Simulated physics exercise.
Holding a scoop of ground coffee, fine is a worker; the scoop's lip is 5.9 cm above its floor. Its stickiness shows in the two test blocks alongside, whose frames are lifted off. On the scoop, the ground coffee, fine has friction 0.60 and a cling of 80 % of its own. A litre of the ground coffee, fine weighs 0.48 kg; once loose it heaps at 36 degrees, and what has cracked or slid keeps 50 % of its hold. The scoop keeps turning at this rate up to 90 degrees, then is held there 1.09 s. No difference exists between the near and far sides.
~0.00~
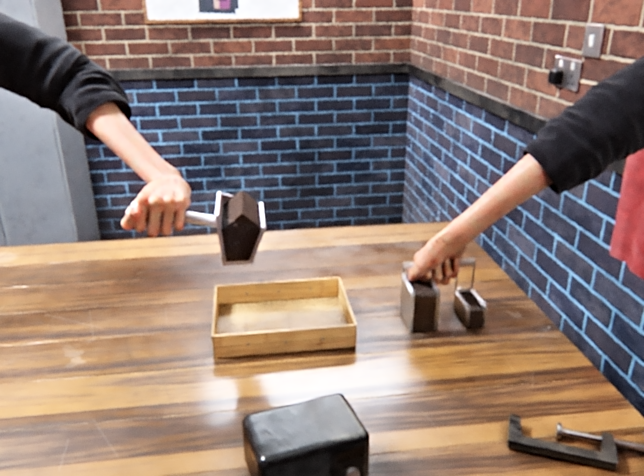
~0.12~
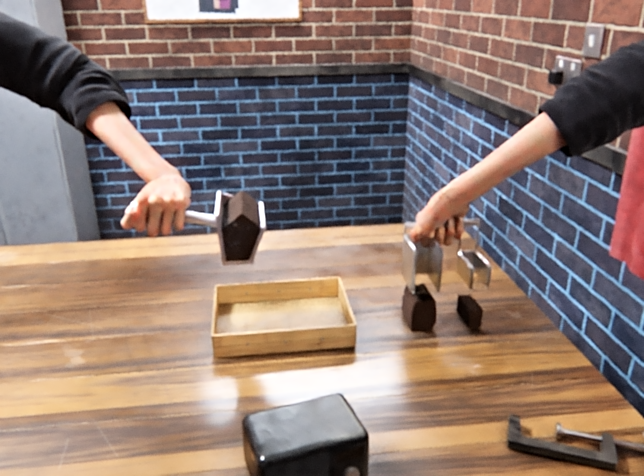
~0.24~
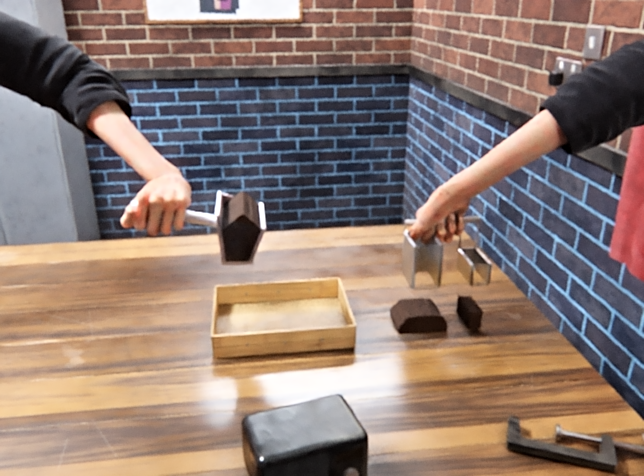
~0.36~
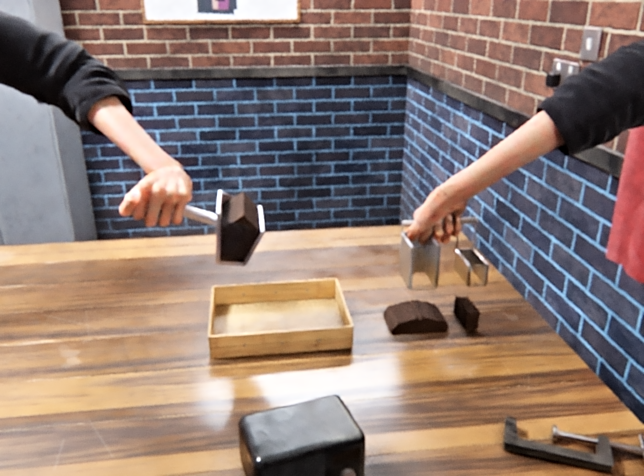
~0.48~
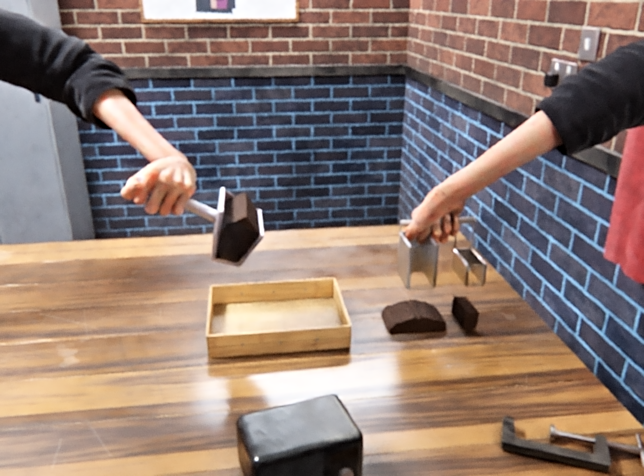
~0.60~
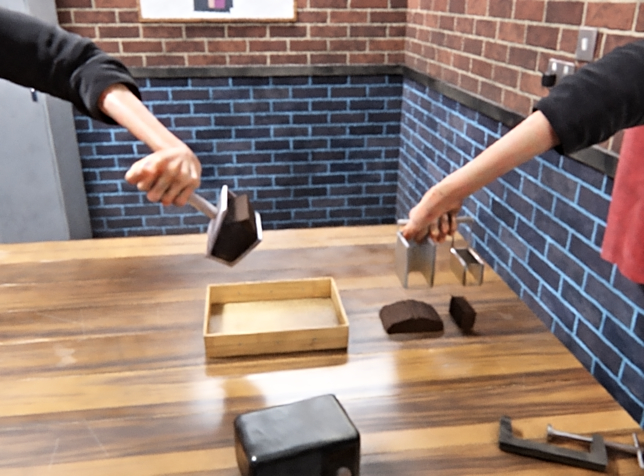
A person lifts metal molds off two dark blocks, the larger slumps, then tilts a scoop.
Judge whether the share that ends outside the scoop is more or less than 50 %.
The answer is more.
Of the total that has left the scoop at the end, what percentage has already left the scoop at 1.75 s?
About 90 %.
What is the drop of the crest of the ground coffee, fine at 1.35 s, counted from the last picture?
The difference comes to roughly 2.0 cm.
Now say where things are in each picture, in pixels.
Lip at (262, 228), tilt 0 degrees; top of the ground coffee, fine at (241, 215); blocks stand 7.5 cm, 3.6 cm (left to right), in the first frame.
Lip at (262, 228), tilt 0 degrees; top of the ground coffee, fine at (241, 214); blocks stand 6.6 cm, 3.5 cm (left to right), in the second frame.
Lip at (262, 229), tilt 1 degrees; top of the ground coffee, fine at (244, 215); blocks stand 3.8 cm, 3.5 cm (left to right), in the third frame.
Lip at (261, 232), tilt 8 degrees; top of the ground coffee, fine at (242, 216); blocks stand 3.6 cm, 3.5 cm (left to right), in the fourth frame.
Lip at (261, 235), tilt 17 degrees; top of the ground coffee, fine at (245, 217); blocks stand 3.5 cm, 3.5 cm (left to right), in the fifth frame.
Lip at (259, 239), tilt 26 degrees; top of the ground coffee, fine at (247, 219); blocks stand 3.5 cm, 3.5 cm (left to right), in the sixth frame.
After 0.94 s, the scoop is at 53 degrees and 0 % has left it.
After 1.35 s, the scoop is at 84 degrees and 29 % has left it.
After 1.75 s, the scoop is at 90 degrees and 56 % has left it.
After 2.16 s, the scoop is at 90 degrees and 62 % has left it.
After 2.50 s, at the end, the scoop is at 90 degrees and 63 % has left it.
